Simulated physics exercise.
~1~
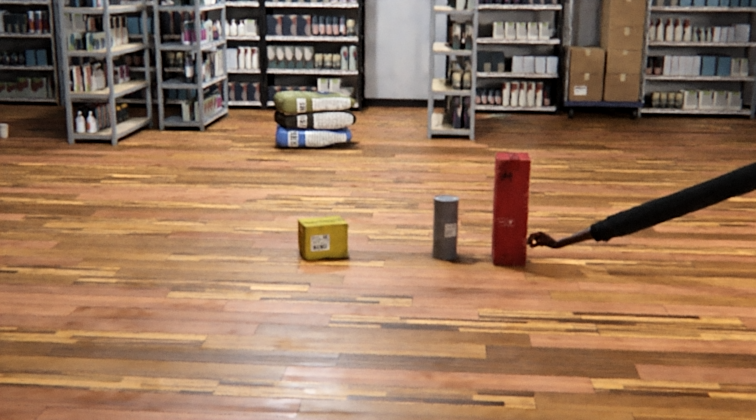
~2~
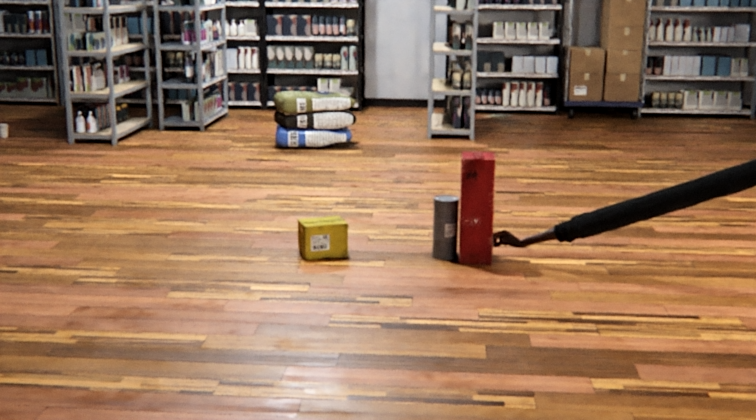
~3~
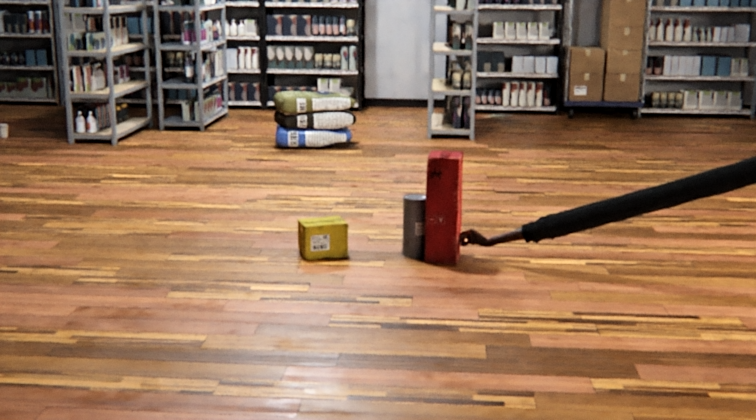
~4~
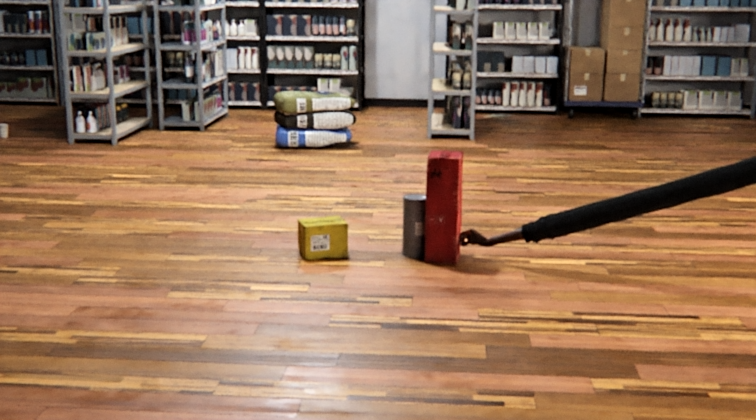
In this clip, a black arm with a hooked tip pushes an upright red box left across a wooden floor until it shifts a grey canister left too; both end standing close together, short of an unmoved yellow box.
